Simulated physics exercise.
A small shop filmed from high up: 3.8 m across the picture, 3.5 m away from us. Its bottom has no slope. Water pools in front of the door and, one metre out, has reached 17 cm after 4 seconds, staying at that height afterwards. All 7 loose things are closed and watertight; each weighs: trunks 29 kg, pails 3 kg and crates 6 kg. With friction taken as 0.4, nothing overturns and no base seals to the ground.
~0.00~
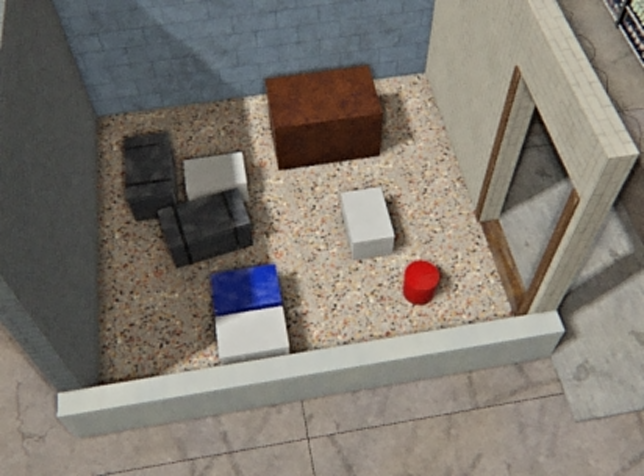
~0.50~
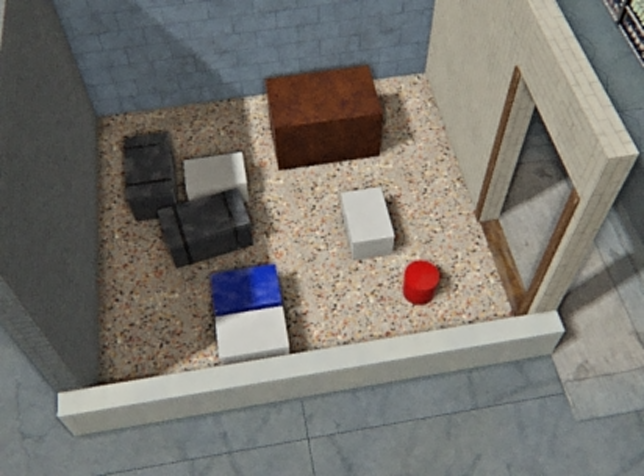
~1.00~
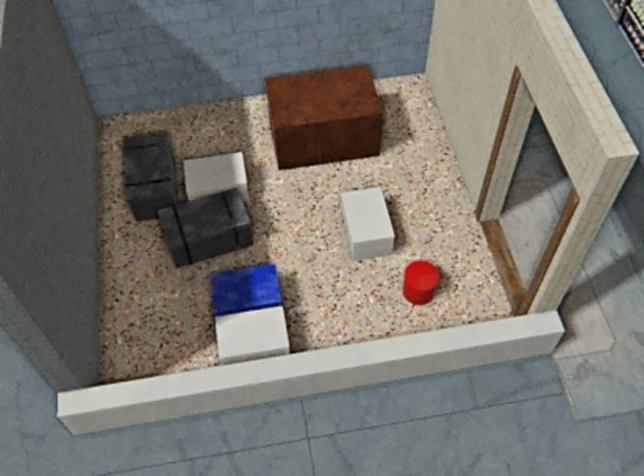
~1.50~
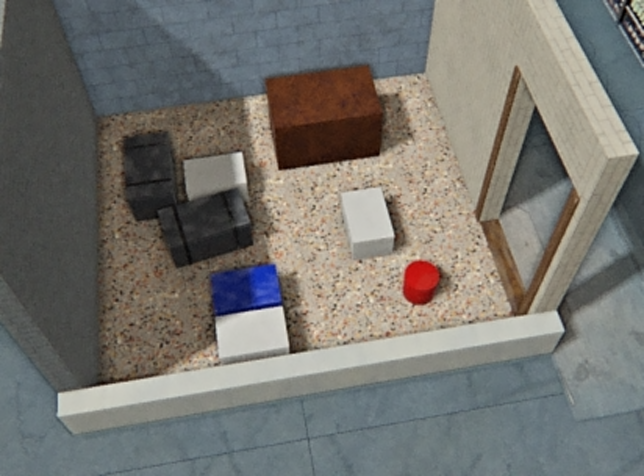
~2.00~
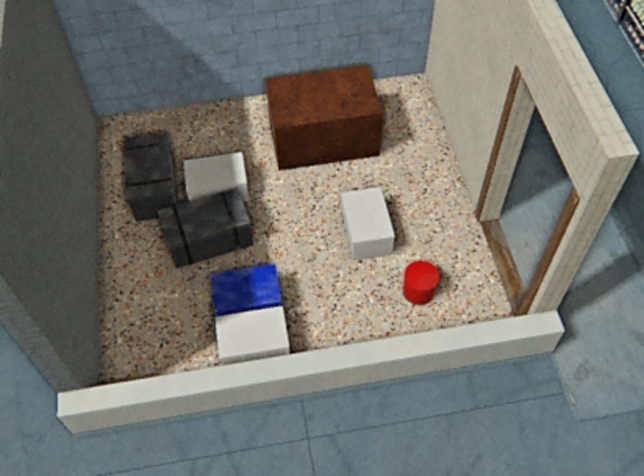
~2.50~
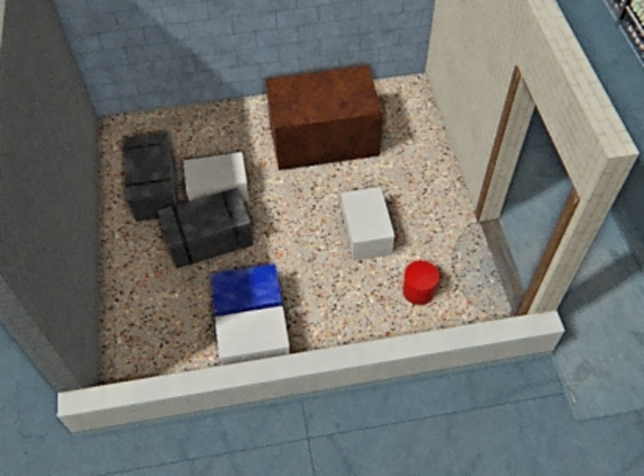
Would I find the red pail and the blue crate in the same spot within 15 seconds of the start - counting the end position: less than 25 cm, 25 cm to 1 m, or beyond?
Red pail: A long trip. Blue crate: A long trip.
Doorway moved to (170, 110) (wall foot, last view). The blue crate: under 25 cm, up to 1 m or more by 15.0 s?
That would leave the blue crate a long way off.
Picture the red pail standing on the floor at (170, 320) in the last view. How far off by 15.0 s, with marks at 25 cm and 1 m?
I'd say it goes a long distance.
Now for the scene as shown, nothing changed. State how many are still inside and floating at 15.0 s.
I get 7.
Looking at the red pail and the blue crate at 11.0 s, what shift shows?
Close to 200 and 200 centimetres by then.
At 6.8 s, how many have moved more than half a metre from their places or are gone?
The number by then is 4.
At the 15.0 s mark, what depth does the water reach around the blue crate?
14 cm, roughly.
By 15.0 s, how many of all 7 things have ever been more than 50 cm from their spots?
The number is 7.
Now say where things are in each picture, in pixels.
The red pail at (422, 275), on the bottom; the blue crate at (246, 287) rests on the ground; water covers 0.0 m2; 0 of 7 have shifted, in the first frame.
The red pail at (422, 275), on the bottom; the blue crate at (246, 287) rests on the ground; 0.0 m2 under water; 0 of 7 have shifted, in the second frame.
The red pail at (422, 275), on the bottom; the blue crate at (246, 287) rests on the ground; 0.0 m2 under water; 0 of 7 have shifted, in the third frame.
The red pail at (422, 275), on the bottom; the blue crate at (246, 287) rests on the ground; water covers 0.0 m2; 0 of 7 have shifted, in the fourth frame.
The red pail at (422, 275) rests on the ground; the blue crate at (246, 287), on the bottom; water covers 0.0 m2; 0 of 7 have shifted, in the fifth frame.
The red pail at (422, 275) rests on the ground; the blue crate at (246, 287), on the bottom; 0.3 m2 under water; 0 of 7 have shifted, in the sixth frame.
After 3.5 s the red pail is near (391, 284), 0.3 m from its start, aground; the blue crate is near (246, 287), 0.0 m from its start, aground; 0 afloat.
After 6.8 s the red pail is near (175, 314), 2.2 m from its start, afloat; the blue crate is near (122, 287), 1.1 m from its start, afloat; 4 afloat.
After 11.0 s the red pail is near (204, 219), 2.1 m from its start, afloat; the blue crate is near (123, 180), 1.8 m from its start, afloat; 7 afloat.
After 15.0 s the red pail is near (244, 168), 2.1 m from its start, afloat; the blue crate is near (157, 122), 2.2 m from its start, afloat; 7 afloat.
